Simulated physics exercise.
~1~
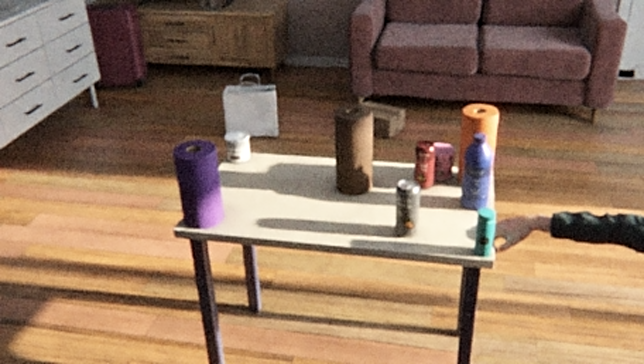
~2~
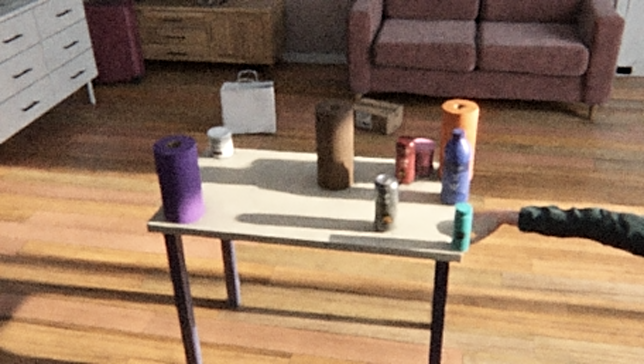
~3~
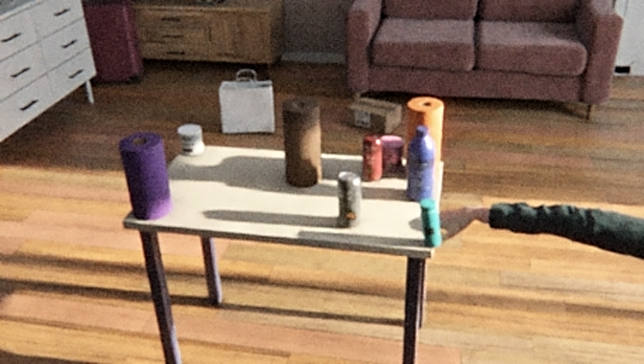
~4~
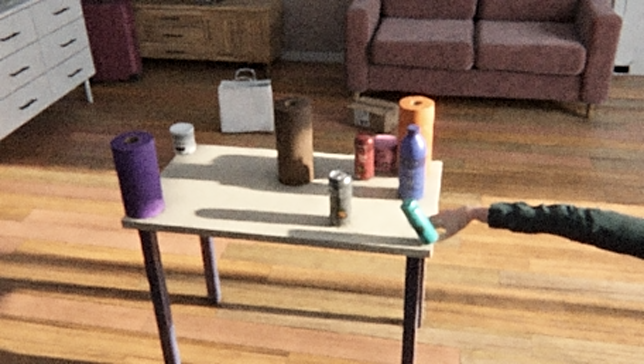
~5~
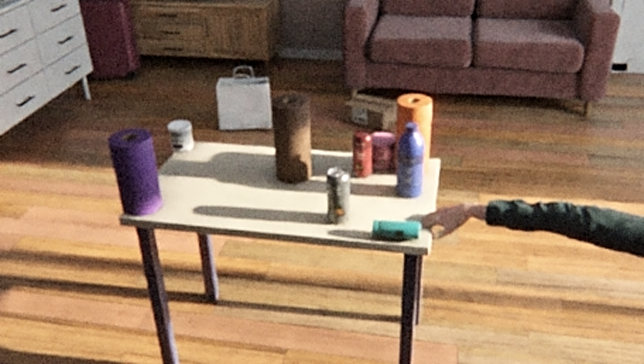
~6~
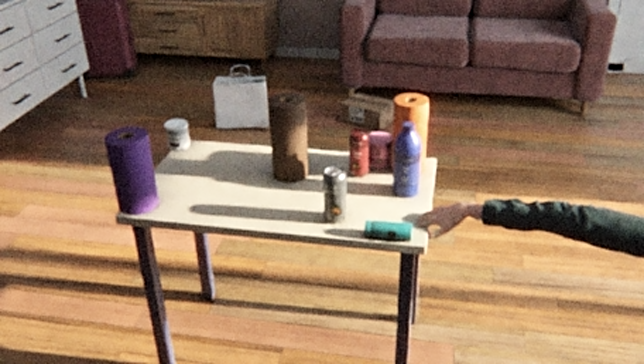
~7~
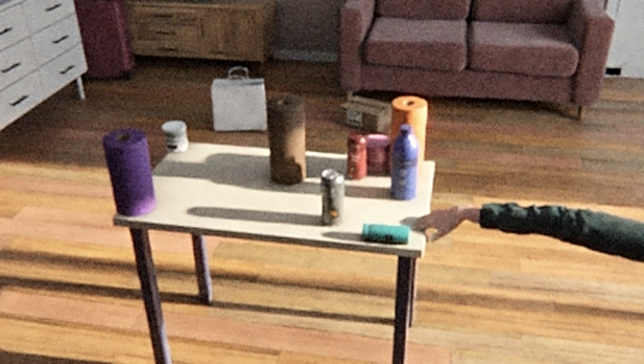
A small white table crowded with rolls, cans and a blue bottle slides to the left in a sunlit room, while a dark-sleeved arm reaches in at its right edge. The things on top ride along, standing upright at first. As the table comes to a stop, the small turquoise shaker at the near right corner leans to the left, tips further and falls onto its side. It ends up lying near the front edge, beside the outstretched hand. The purple, brown and orange rolls, the bottle and the other containers all remain standing.
